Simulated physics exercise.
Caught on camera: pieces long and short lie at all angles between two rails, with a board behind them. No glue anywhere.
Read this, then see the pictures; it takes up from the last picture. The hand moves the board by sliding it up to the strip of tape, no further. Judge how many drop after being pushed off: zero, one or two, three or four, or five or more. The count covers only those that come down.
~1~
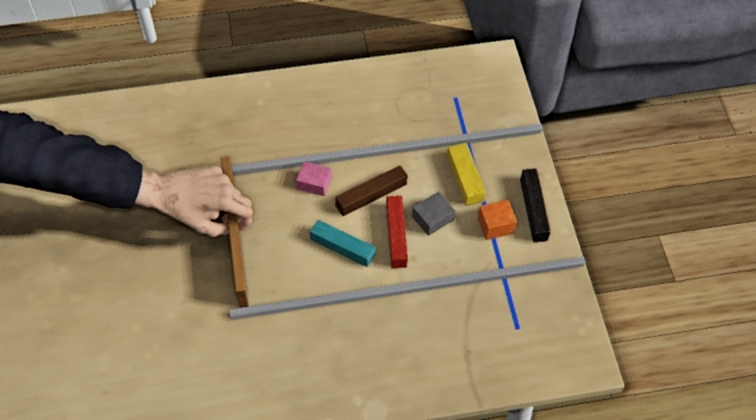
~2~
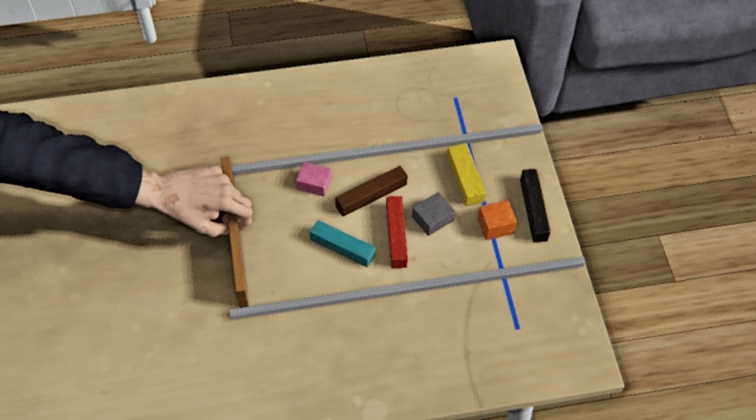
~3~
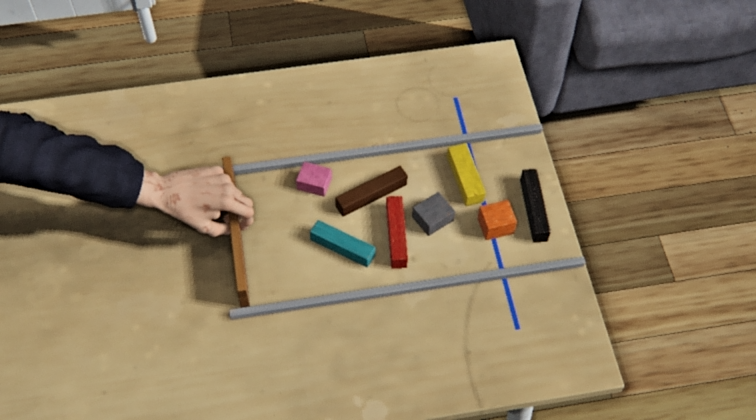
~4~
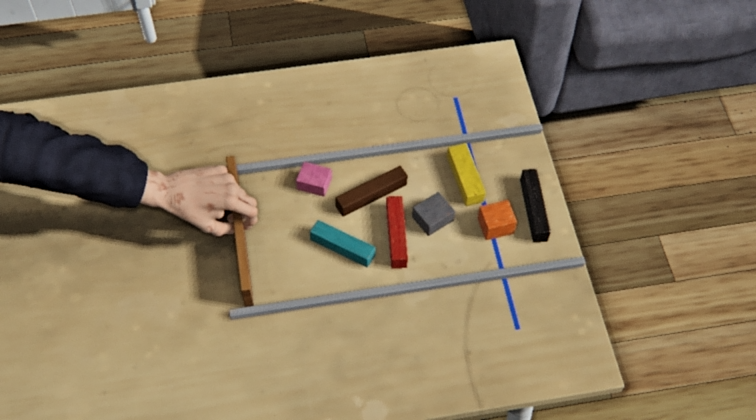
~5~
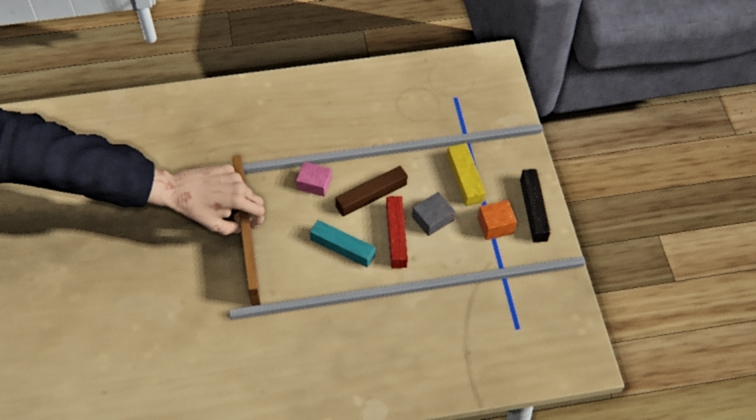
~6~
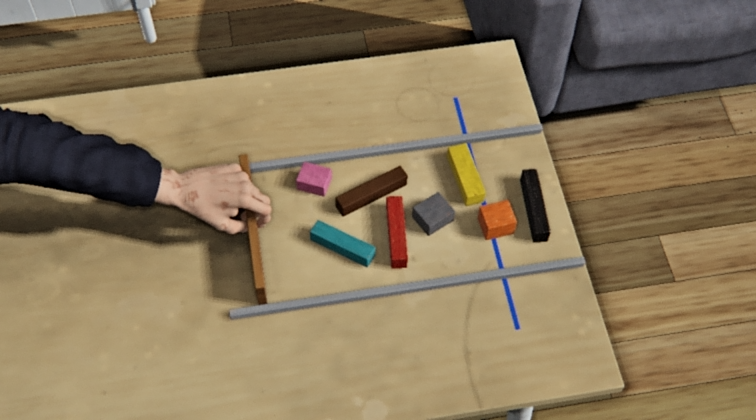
Number dropping: One or two.
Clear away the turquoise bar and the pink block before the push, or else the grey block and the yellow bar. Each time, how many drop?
The number is 1 for the first case and 0 for the second.
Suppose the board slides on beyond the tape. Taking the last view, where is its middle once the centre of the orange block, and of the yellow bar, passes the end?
First it's close to (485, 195), next close to (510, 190).
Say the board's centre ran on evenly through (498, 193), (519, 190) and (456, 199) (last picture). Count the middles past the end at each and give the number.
2; 4; 0.
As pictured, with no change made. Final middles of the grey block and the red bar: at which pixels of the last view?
Roughly (535, 205) for the first and roughly (514, 217) for the second.
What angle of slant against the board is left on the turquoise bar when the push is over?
It comes to around 0 degrees.
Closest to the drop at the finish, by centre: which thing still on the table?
Orange block.
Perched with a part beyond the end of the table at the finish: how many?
Overhanging ones - 1.
A little later, none off yet; black bar at rest near (535, 205); orange block at rest near (497, 220); yellow bar at rest near (466, 174).
When it is over, the number that fall off is one or two; down, black bar.
